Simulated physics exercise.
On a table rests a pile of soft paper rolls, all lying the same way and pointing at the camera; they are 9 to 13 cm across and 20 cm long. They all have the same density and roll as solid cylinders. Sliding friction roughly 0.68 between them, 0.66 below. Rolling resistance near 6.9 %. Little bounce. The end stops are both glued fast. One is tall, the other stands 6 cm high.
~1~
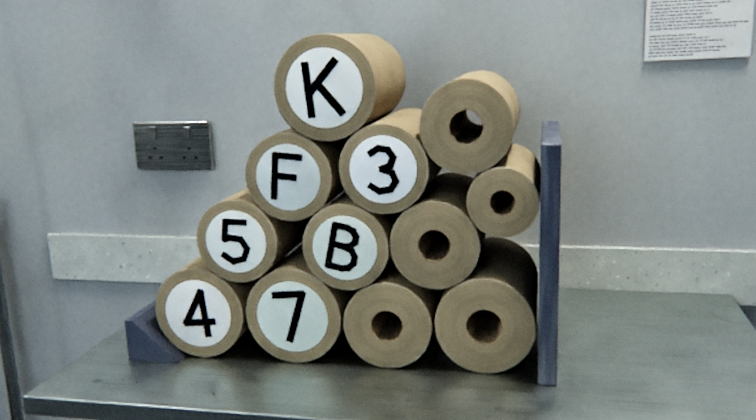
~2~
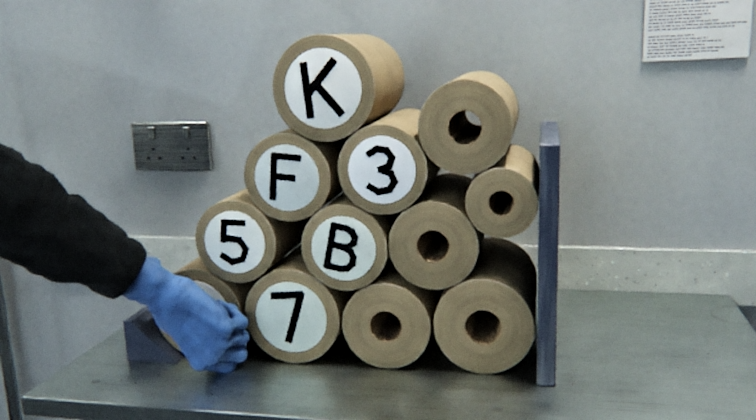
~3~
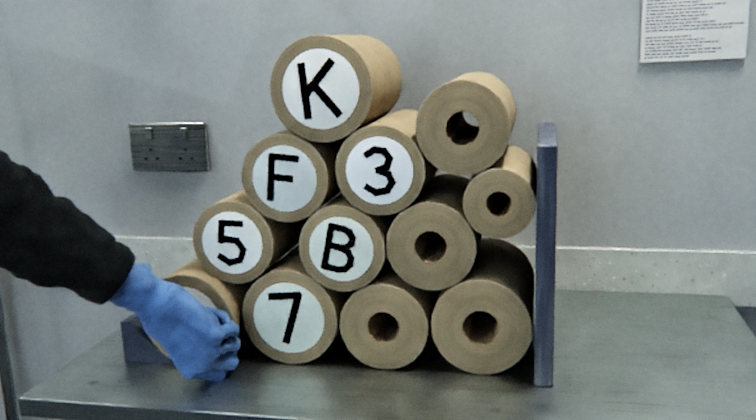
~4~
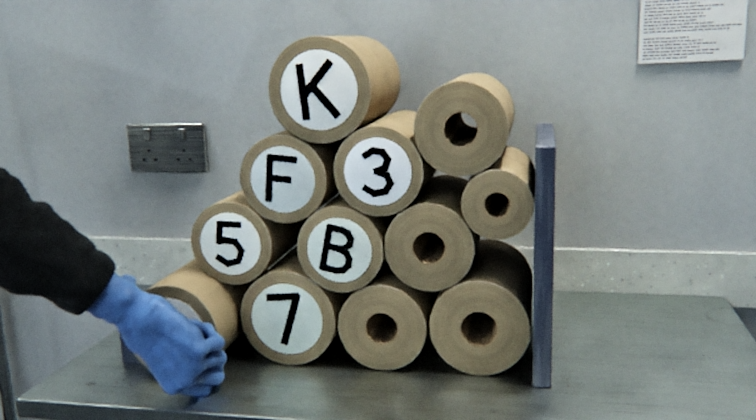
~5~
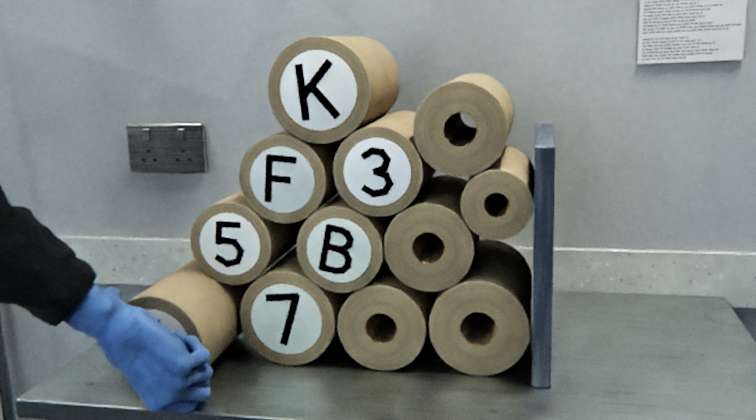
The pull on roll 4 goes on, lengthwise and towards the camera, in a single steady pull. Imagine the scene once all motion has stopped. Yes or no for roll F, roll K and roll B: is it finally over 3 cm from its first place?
F: Yes, K: Yes, B: No.
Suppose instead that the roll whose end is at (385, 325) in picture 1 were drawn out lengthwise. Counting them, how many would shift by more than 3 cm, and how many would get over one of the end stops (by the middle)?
Answer: 0 and 0, in that order.
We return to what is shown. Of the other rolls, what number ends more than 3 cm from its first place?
That comes to 5 in total.
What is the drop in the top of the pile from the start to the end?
I'd put it at some 10 cm lower than at the start.
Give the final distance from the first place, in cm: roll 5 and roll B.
Roll 5: 12, roll B: 2.
Then, 0.27 s after the last picture, 0 now displaced over 3 cm; F 1.4 cm left and 1.3 cm down; K 1.3 cm left and 1.1 cm down; B in place.
Then, 0.36 s after the last picture, 3 now displaced over 3 cm; F 4.1 cm left and 6 cm down; K 4.3 cm left and 5 cm down; B in place.
Then, 0.46 s after the last picture, 3 now displaced over 3 cm; F 9 cm left and 9 cm down; K 9 cm left and 9 cm down; B 1.1 cm left.
Then, 0.57 s after the last picture, 5 now displaced over 3 cm; F 10 cm left and 8 cm down; K 7 cm left and 10 cm down; B 1.7 cm left.
At rest 0.9 s after the last picture, 5 moved over 3 cm; not one over the end stops; F 10 cm left and 9 cm down; K 7 cm left and 10 cm down; B 1.7 cm left; top of the pile 32 cm high, from 42 cm.
